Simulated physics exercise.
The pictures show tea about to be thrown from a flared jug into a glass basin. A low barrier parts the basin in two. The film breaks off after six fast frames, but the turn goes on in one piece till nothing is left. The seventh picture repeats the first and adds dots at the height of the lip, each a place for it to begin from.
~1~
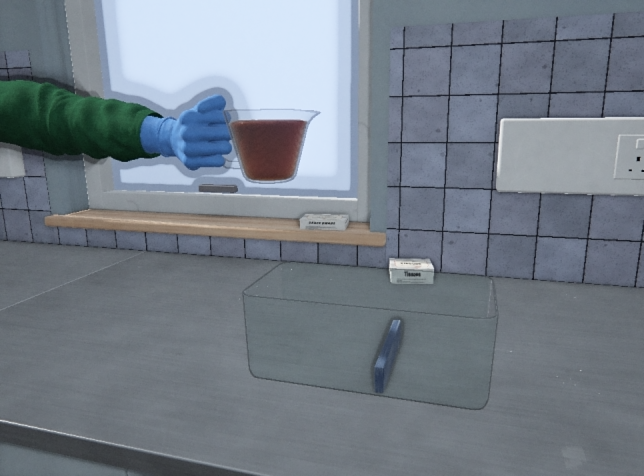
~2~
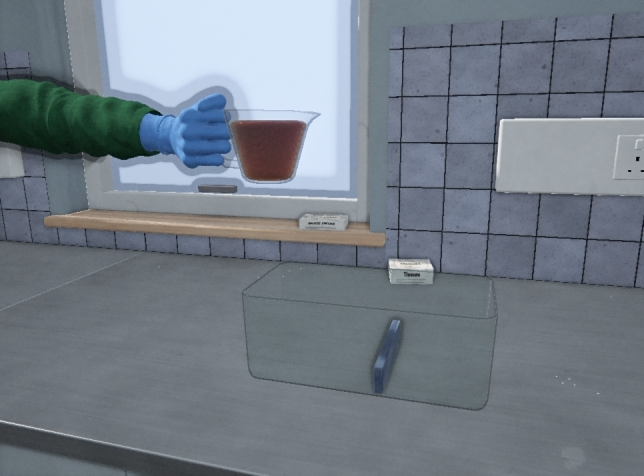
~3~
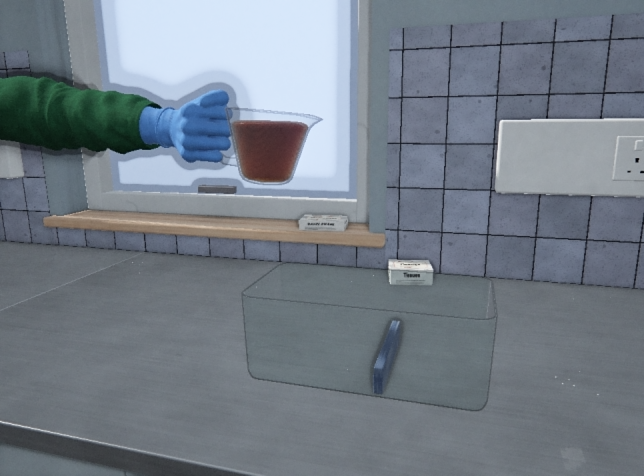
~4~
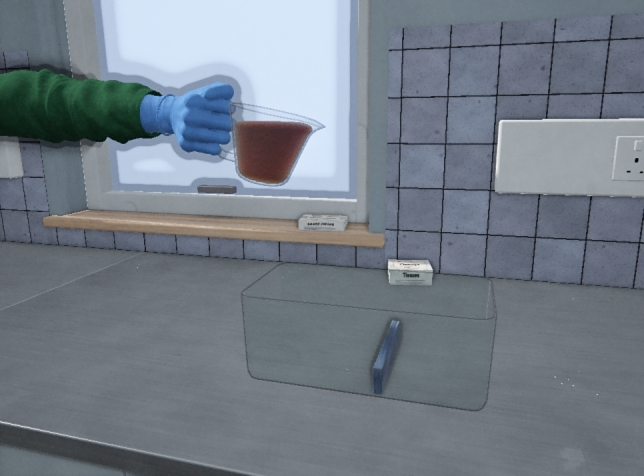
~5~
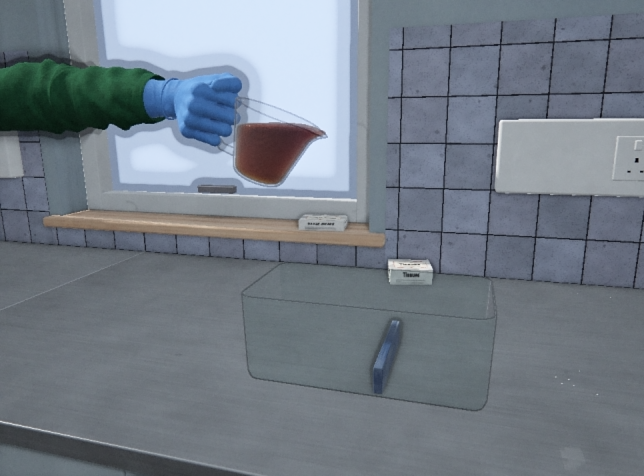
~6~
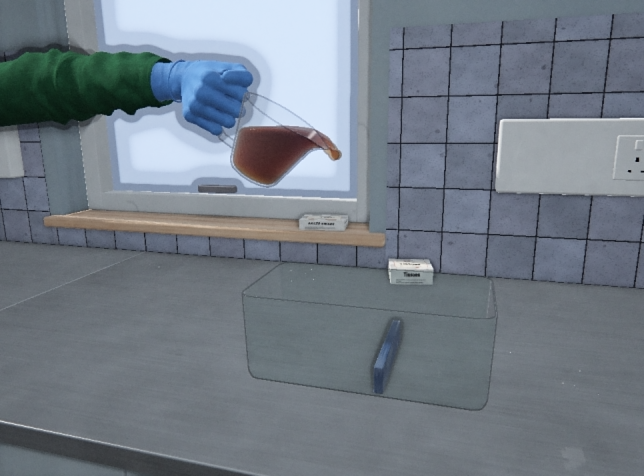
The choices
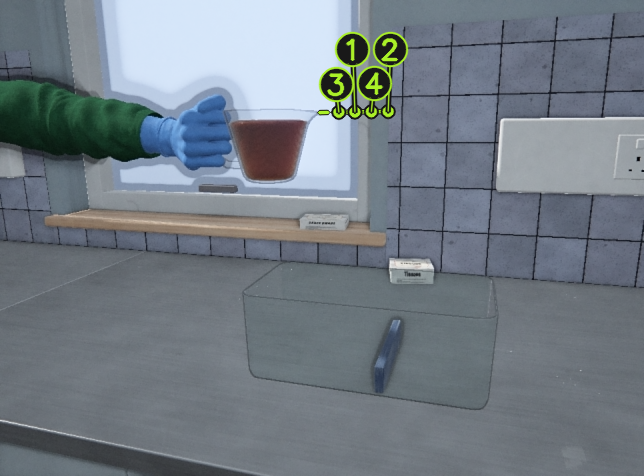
An arm in a green sleeve and blue glove holds a clear jug of reddish-brown tea before a bright window, seen from a fixed view slightly above a grey kitchen counter. Below sits a clear glass basin with a dark blue barrier inside, near small white boxes, purple-grey tiles and a white socket. The hand slowly tilts the jug rightward until tea just passes its lip.
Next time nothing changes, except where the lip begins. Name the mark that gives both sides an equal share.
3.
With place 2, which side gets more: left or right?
The right side.
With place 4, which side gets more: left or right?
More ends on the right.
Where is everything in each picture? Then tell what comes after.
The first picture shows upright, lip at (319, 112); basin from (250, 373) to (488, 407); top of the wall at (389, 341); nothing has left yet.
The second picture shows upright, lip at (319, 114); nothing has left yet.
The third picture shows tipped about 6°, lip at (321, 119); nothing has left yet.
The fourth picture shows tipped about 13°, lip at (324, 127); nothing has left yet.
The fifth picture shows tipped about 22°, lip at (326, 137); nothing has left yet.
The sixth picture shows tipped about 33°, lip at (327, 149); tea is over the lip, down to (335, 158).
On the marked copy, 1 at (354, 112); 2 at (388, 111); 3 at (338, 112); 4 at (371, 111).
Choosing 1, about 21 % ends left of the wall and 76 % right of it.
Choosing 2, about 12 % ends left of the wall and 84 % right of it; 4 % is lost outside.
Choosing 3, about 54 % ends left of the wall and 44 % right of it.
Choosing 4, about 12 % ends left of the wall and 86 % right of it; 3 % is lost outside.
